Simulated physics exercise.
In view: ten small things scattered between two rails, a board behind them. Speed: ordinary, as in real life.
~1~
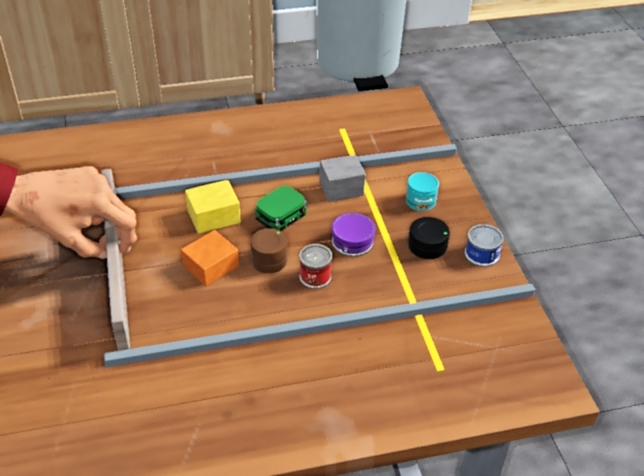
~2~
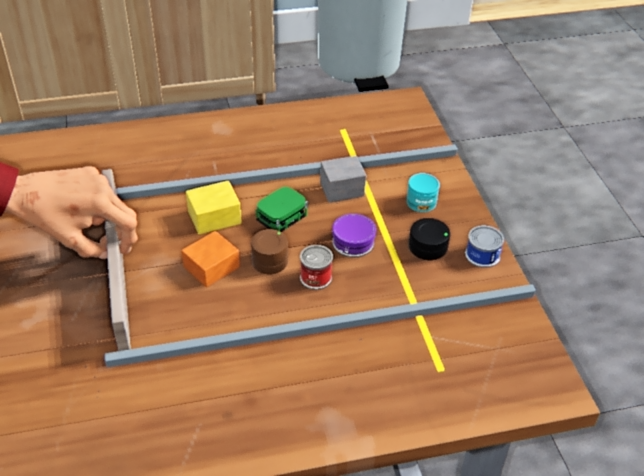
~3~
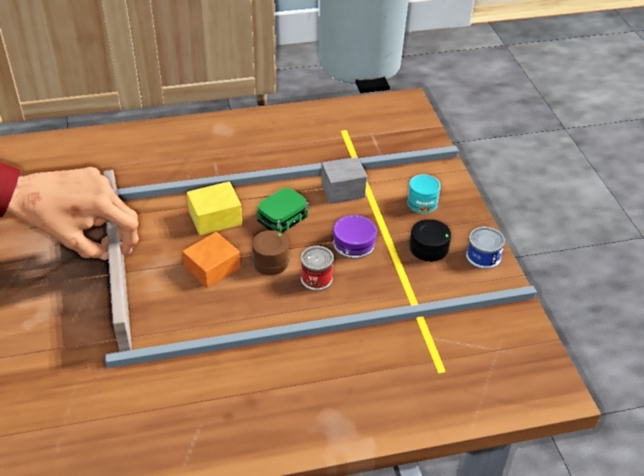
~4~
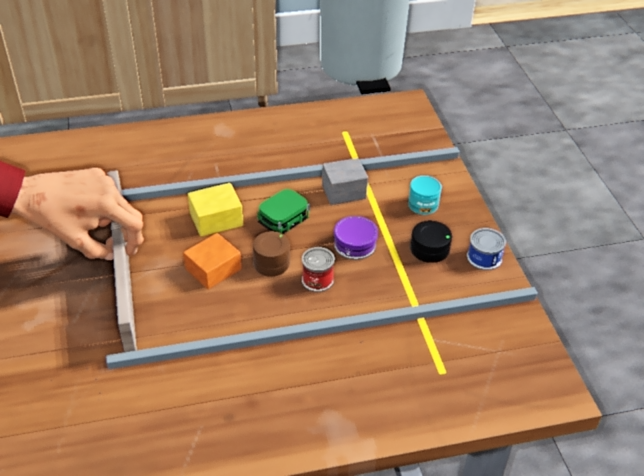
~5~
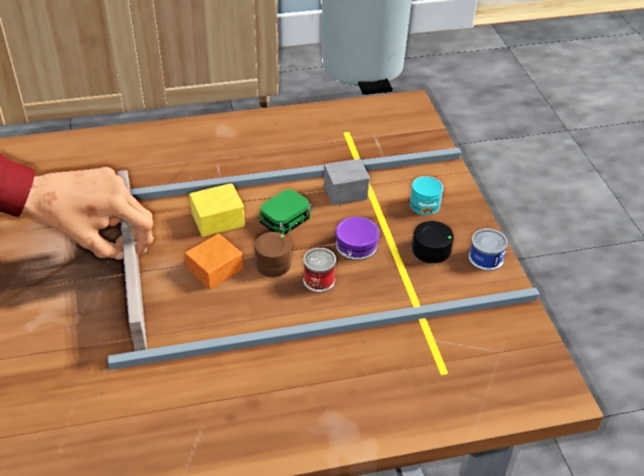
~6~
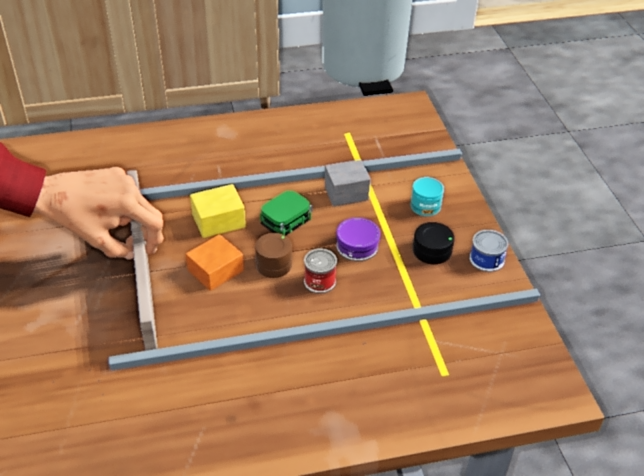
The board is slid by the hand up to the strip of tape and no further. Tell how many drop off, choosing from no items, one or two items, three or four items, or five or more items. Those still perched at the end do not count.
No items drop off.
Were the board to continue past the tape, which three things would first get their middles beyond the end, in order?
Turquoise tub, purple pot, blue tin.
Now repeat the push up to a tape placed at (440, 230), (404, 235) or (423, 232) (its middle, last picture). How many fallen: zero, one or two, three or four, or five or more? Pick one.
First three or four, next 1 or 2, finally 3 or 4.
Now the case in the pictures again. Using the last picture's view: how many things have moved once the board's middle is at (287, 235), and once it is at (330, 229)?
Moved so far: 7, later 8.
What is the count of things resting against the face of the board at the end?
It touches 3.
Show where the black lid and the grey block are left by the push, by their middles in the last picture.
The black lid stops around (478, 249); the grey block around (423, 168).
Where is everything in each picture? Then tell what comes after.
Blue tin (484, 246); turquoise tub (422, 192); black lid (429, 238); board (115, 255); tape (384, 232), in the first frame.
Turquoise tub (423, 193); yellow block (214, 208), in the second frame.
Black lid (430, 240); purple pot (355, 237), in the third frame.
Blue tin (486, 249); grey block (345, 181), in the fourth frame.
Turquoise tub (426, 196); brown lid (273, 255), in the fifth frame.
Blue tin (489, 251); turquoise tub (427, 197); black lid (433, 243); board (141, 256); tape (389, 237), in the sixth frame.
Soon after, none off yet; blue tin at rest near (489, 251); turquoise tub at rest near (427, 197); black lid at rest near (433, 243).
Then, none off yet; blue tin at rest near (489, 251); turquoise tub at rest near (427, 197); black lid moving near (442, 245).
At rest, the number that fall off is zero.
